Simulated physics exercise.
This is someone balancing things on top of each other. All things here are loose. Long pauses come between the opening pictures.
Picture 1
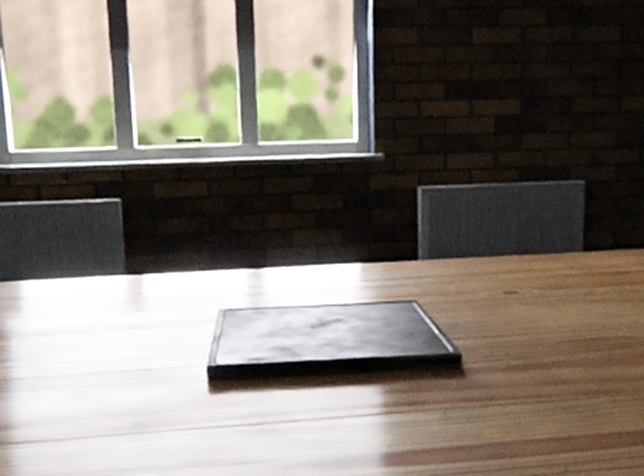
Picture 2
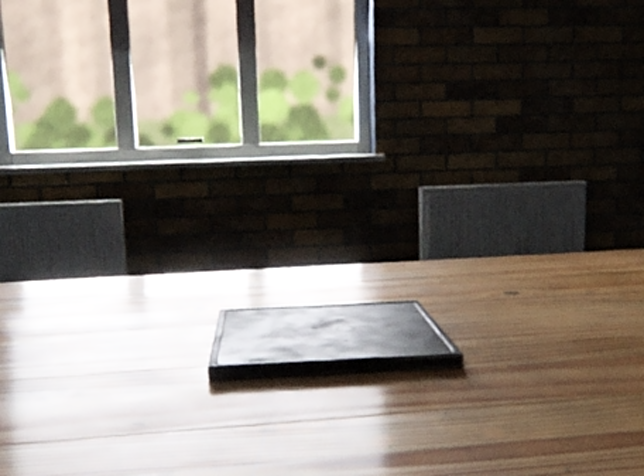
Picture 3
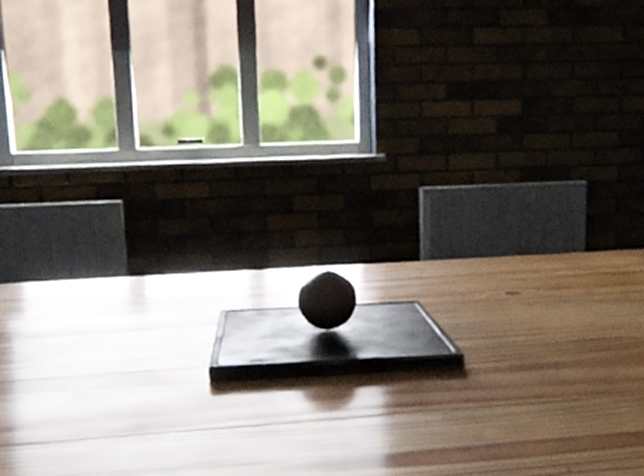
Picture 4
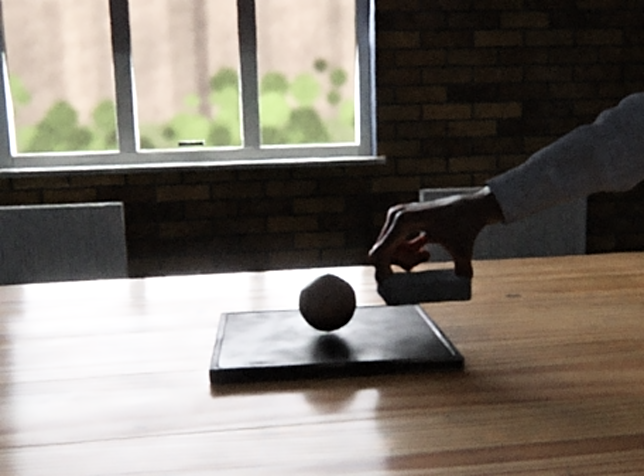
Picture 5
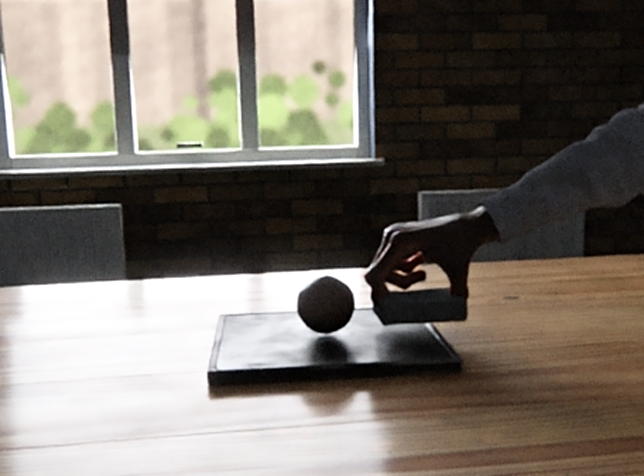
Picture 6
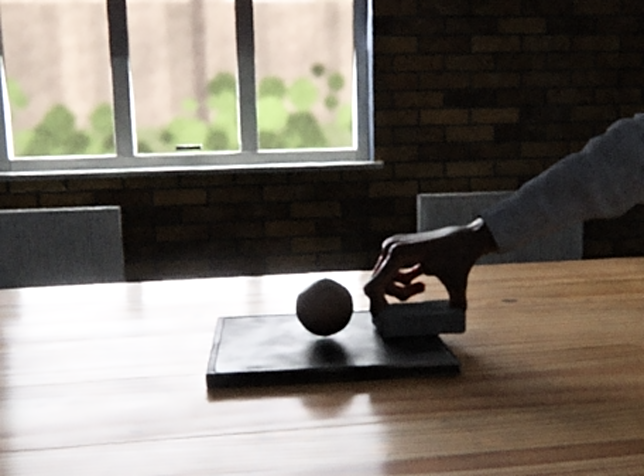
We see a black tray on a wooden table, then a dark round object resting on it, before a hand reaches in from the right holding a grey block and lowers it onto the tray's right side.
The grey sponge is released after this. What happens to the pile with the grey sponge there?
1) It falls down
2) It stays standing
2.
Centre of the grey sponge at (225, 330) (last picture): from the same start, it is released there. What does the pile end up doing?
The pile remains standing.
Then, 0.20 s past the last view, nothing moves.
Then, 0.60 s past the last view, grey sponge resting near (417, 319).
Finally, all 3 still in place. Final places as the last picture's camera would see them, grey sponge near (417, 318). The pile holds.
